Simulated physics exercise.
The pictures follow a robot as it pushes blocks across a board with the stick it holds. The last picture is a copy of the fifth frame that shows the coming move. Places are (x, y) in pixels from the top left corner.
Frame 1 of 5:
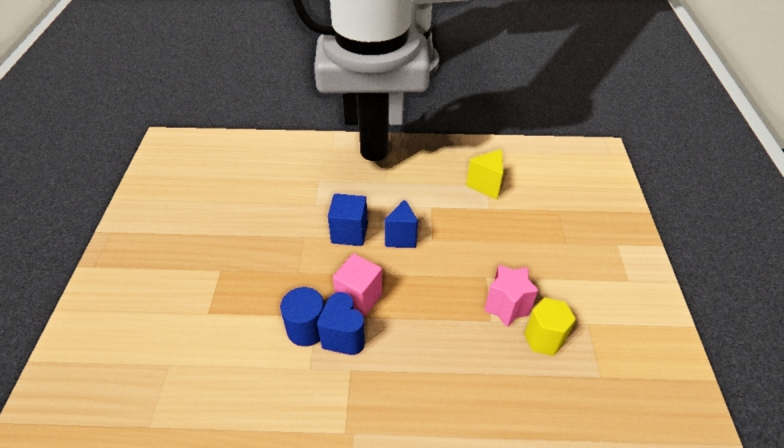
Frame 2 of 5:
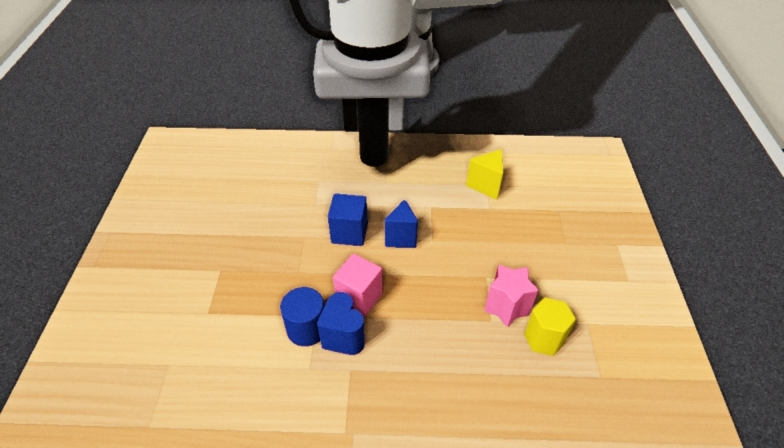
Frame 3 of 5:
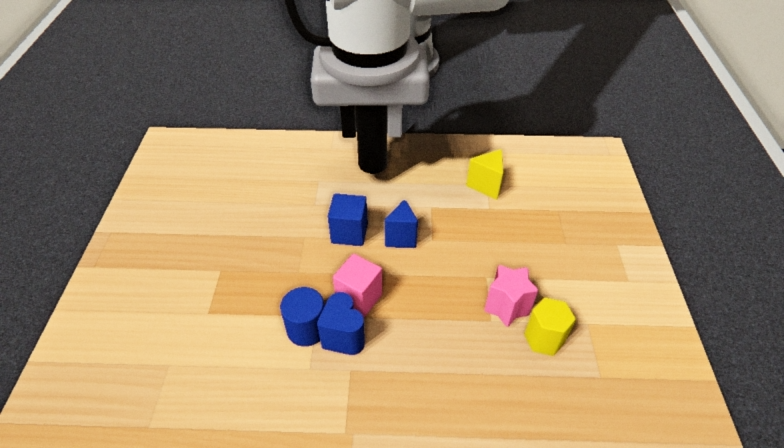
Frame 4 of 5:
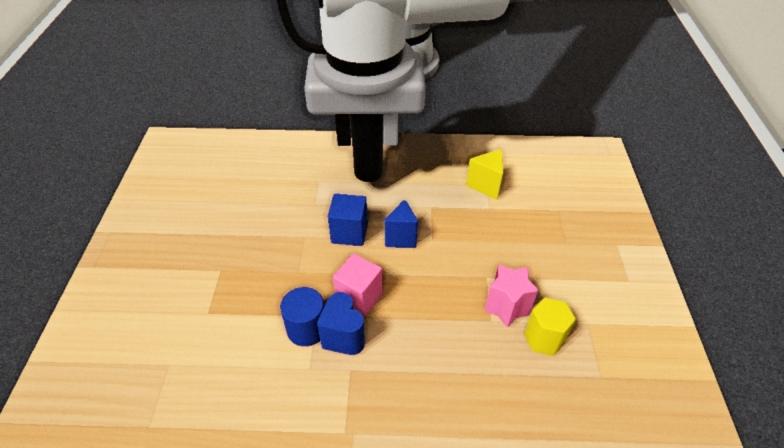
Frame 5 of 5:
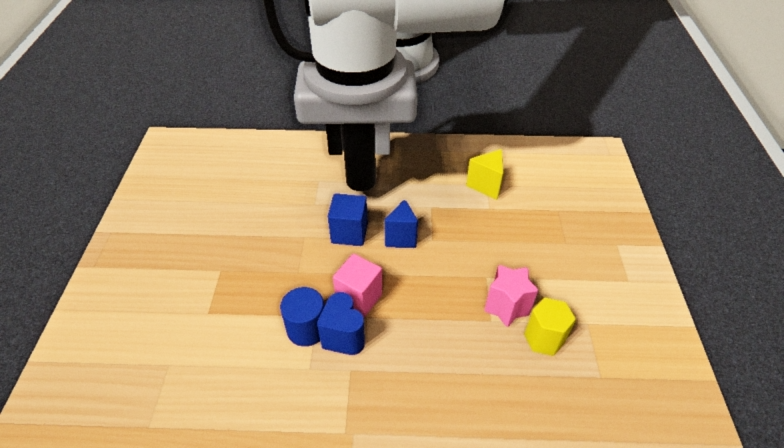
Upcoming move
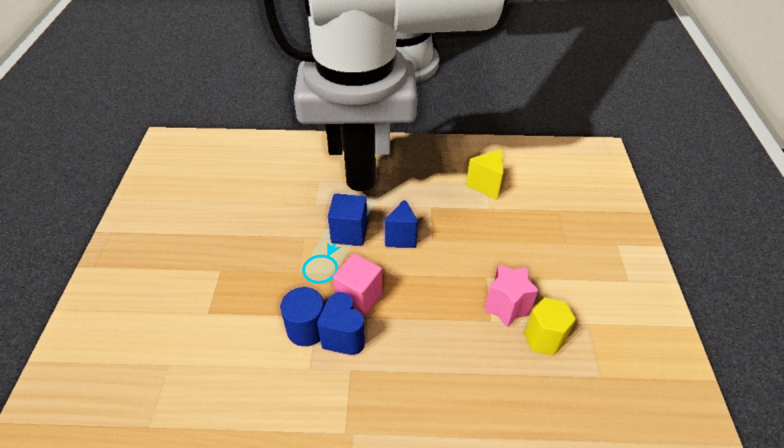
We see a robot arm with a dark stick over a wooden table of blue, pink and yellow blocks; the stick moves slowly forward and slightly left, nearing the blue square block, while all the blocks stay still.
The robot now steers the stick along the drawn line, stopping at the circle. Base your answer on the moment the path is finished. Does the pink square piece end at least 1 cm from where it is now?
Yes, that is what happens.
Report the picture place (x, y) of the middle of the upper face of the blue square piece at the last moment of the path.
Just about (335, 269).
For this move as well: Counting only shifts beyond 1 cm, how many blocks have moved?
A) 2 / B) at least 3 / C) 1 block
I'll go with A - 2.
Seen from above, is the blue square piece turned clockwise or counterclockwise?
Looking down on the board, it turns counter-clockwise.
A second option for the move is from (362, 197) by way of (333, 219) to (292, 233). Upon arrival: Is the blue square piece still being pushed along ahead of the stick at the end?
Final answer: No.
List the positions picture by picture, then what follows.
The first frame shows stick's lower end (374, 152); blue square piece (347, 206); pink square piece (358, 272); blue triangular block (402, 213).
The second frame shows stick (374, 158); blocks still.
The third frame shows stick (373, 164); blocks still.
The fourth frame shows stick (369, 173); blocks still.
The fifth frame shows stick (361, 182); blue square piece (347, 206); pink square piece (358, 272); blue triangular block (402, 213).
Drawn move, from (362, 197) to (320, 269).
What follows on the original path. One third of the way, stick (348, 204); blue square piece (343, 217).
Two thirds of the way, stick (333, 229); blue square piece (333, 245), turned 25° anticlockwise.
At the end, stick (318, 254); blue square piece (335, 269), turned 60° anticlockwise; pink square piece (366, 286); blue triangular block still.
